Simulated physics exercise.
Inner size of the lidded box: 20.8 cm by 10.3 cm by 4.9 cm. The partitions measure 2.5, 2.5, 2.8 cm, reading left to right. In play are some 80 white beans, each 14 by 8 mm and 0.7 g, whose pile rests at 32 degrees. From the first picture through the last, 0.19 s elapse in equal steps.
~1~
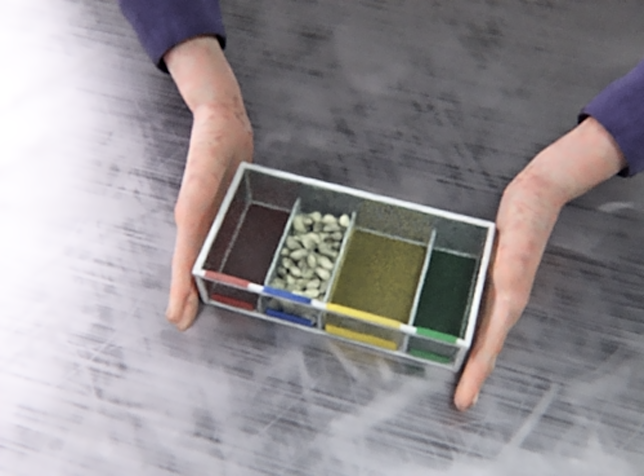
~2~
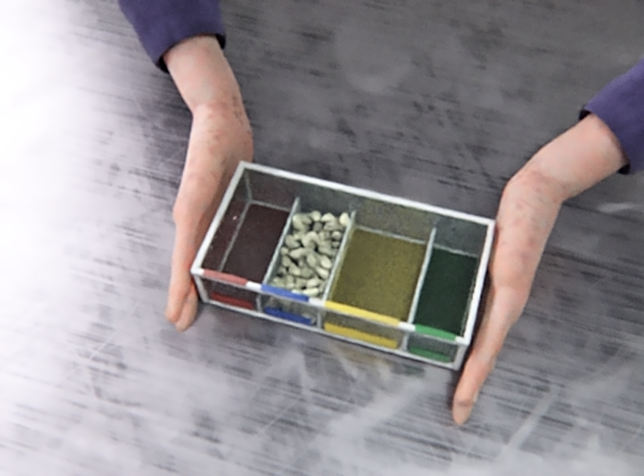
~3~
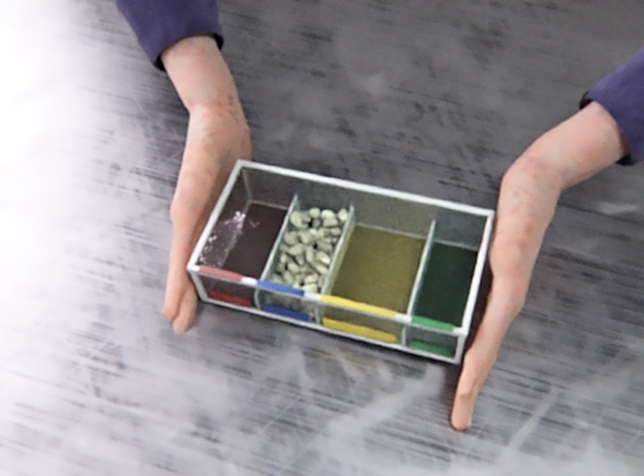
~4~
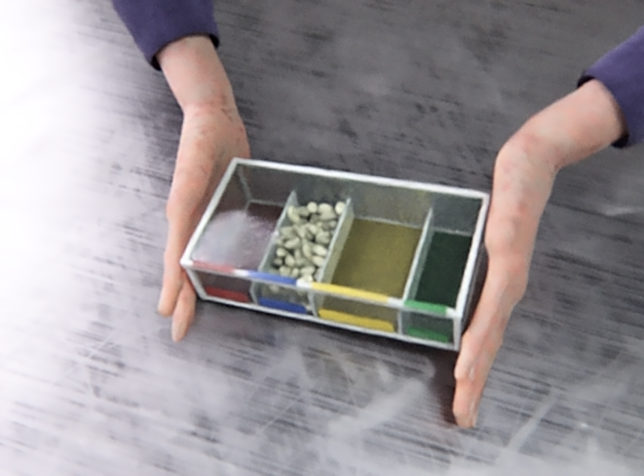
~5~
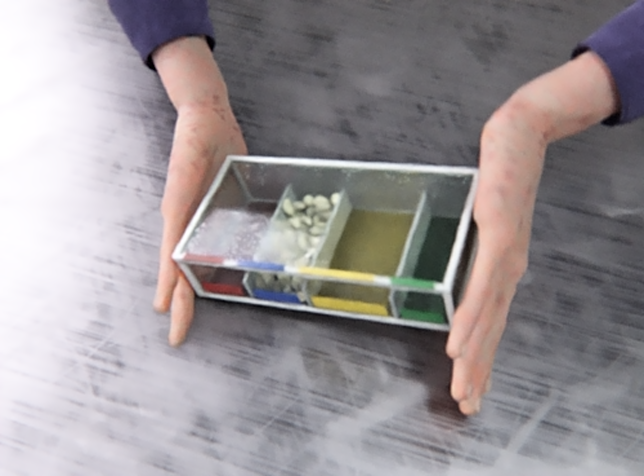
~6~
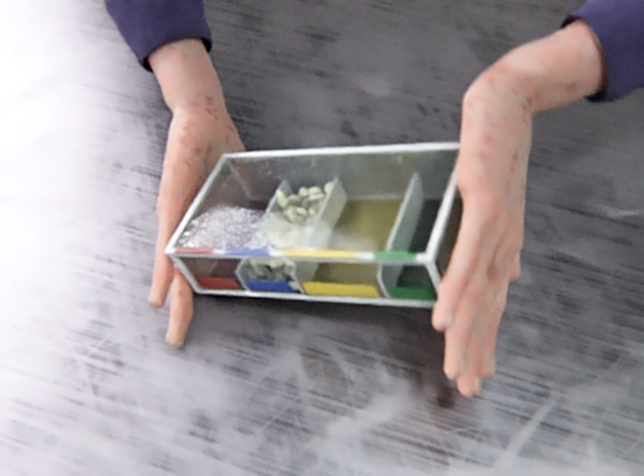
Two hands held a clear, divided box with white beans in the blue-marked section, then gradually tilted it, raising the right end while the beans stayed in their section and glare spread across the left side.
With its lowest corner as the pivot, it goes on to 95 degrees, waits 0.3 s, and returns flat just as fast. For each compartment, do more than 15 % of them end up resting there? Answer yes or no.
Red compartment: Yes, blue compartment: Yes, green compartment: No, yellow compartment: No.
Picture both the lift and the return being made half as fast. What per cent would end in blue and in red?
Final share: Blue 25 %, red 75 %.
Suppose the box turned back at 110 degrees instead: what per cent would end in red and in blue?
In that case red 100, blue 5.
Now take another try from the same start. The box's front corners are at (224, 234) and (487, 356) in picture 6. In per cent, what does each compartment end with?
Red 0 %, blue 15 %, green 80 %, yellow 0 %.
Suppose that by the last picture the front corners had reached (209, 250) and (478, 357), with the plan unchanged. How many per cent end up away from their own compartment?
It comes to around 85 per cent in that case.
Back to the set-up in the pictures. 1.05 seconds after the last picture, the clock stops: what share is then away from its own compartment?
Near 80 per cent of it.
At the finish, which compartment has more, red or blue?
Red.
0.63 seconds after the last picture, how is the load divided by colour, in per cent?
Red 70, blue 30, green 0, yellow 0.
Then, 0.63 s after the last picture, tilt 95 degrees; red 70 %, blue 30 %.
Then, 1.05 s after the last picture, tilt 52 degrees; red 80 %, blue 20 %.
Then, 1.55 s after the last picture, tilt 0 degrees; red 80 %, blue 20 %.
In the end, red 75 %, blue 20 %, green 0 %, yellow 0 %.
